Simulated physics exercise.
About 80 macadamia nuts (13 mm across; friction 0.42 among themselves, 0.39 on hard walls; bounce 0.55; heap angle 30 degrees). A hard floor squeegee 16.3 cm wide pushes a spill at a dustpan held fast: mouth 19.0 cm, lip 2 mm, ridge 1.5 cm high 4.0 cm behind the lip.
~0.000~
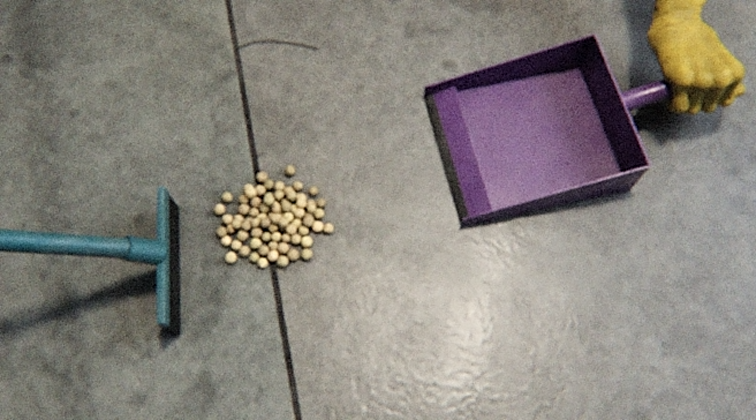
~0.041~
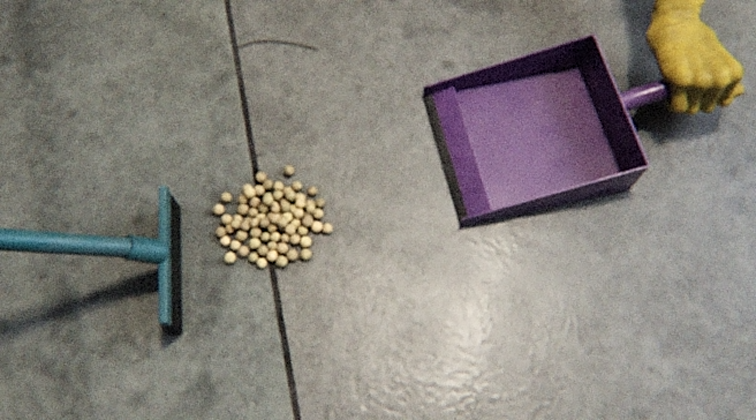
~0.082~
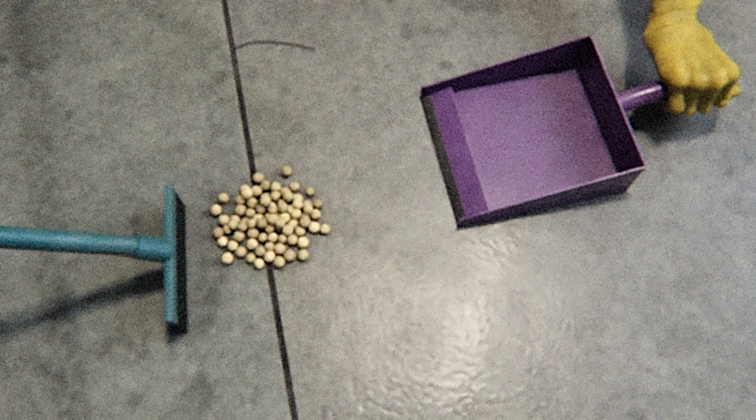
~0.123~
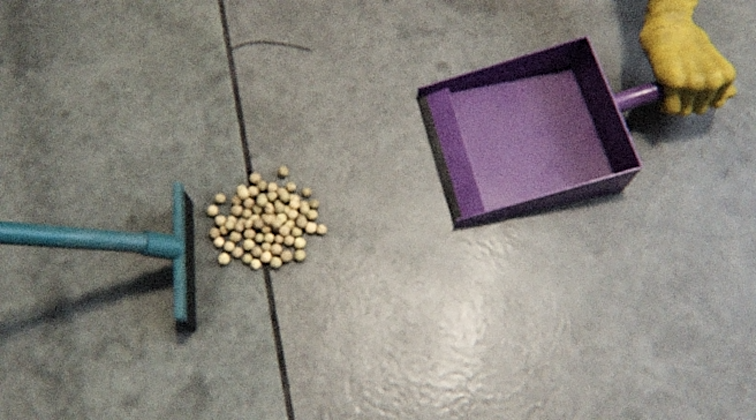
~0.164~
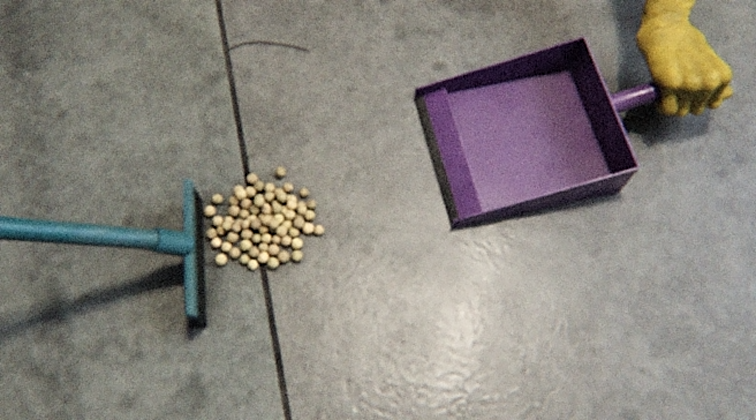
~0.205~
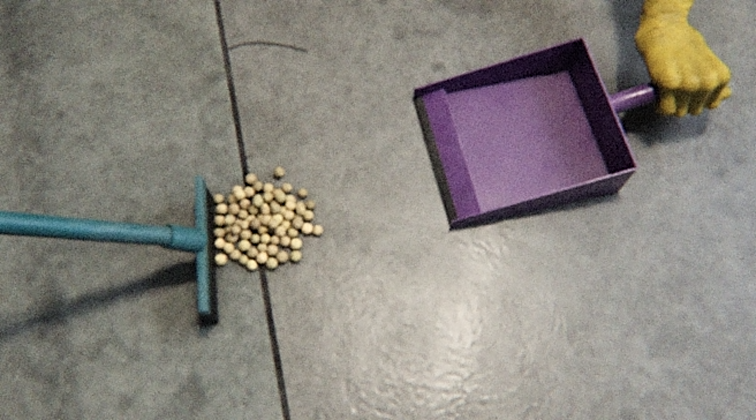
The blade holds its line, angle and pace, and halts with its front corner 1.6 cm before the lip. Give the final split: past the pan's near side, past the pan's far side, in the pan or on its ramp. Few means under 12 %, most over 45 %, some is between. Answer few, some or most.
Near side: Some, far side: Few, pan: Some.
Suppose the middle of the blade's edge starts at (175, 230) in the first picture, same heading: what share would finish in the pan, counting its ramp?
About 30 per cent.
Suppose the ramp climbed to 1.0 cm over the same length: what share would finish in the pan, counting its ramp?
Then about 25 per cent.
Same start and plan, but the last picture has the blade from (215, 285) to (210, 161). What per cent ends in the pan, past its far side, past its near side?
Pan 20, far 10, near 20.
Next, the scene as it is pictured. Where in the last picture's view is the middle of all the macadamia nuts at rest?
At about (436, 185).
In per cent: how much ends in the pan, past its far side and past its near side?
Near side 25; far side 0; pan 20.
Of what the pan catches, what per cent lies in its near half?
Some 80 per cent.
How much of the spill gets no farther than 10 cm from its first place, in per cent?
About 10 per cent.
After 0.55 s, middle of the blade 16 cm from the lip; 0 % over the lip, far side 0 %, near side 15 %.
Then, at 0.78 s, middle of the blade 8 cm from the lip; 0 % over the lip, far side 0 %, near side 20 %.
After 1.12 s, middle of the blade 2 cm from the lip; 20 % over the lip, far side 0 %, near side 25 %.
By 1.9 s all is still; near side 25 %, far side 0 %, pan 20 %, in front of the lip or behind the blade 55 %.
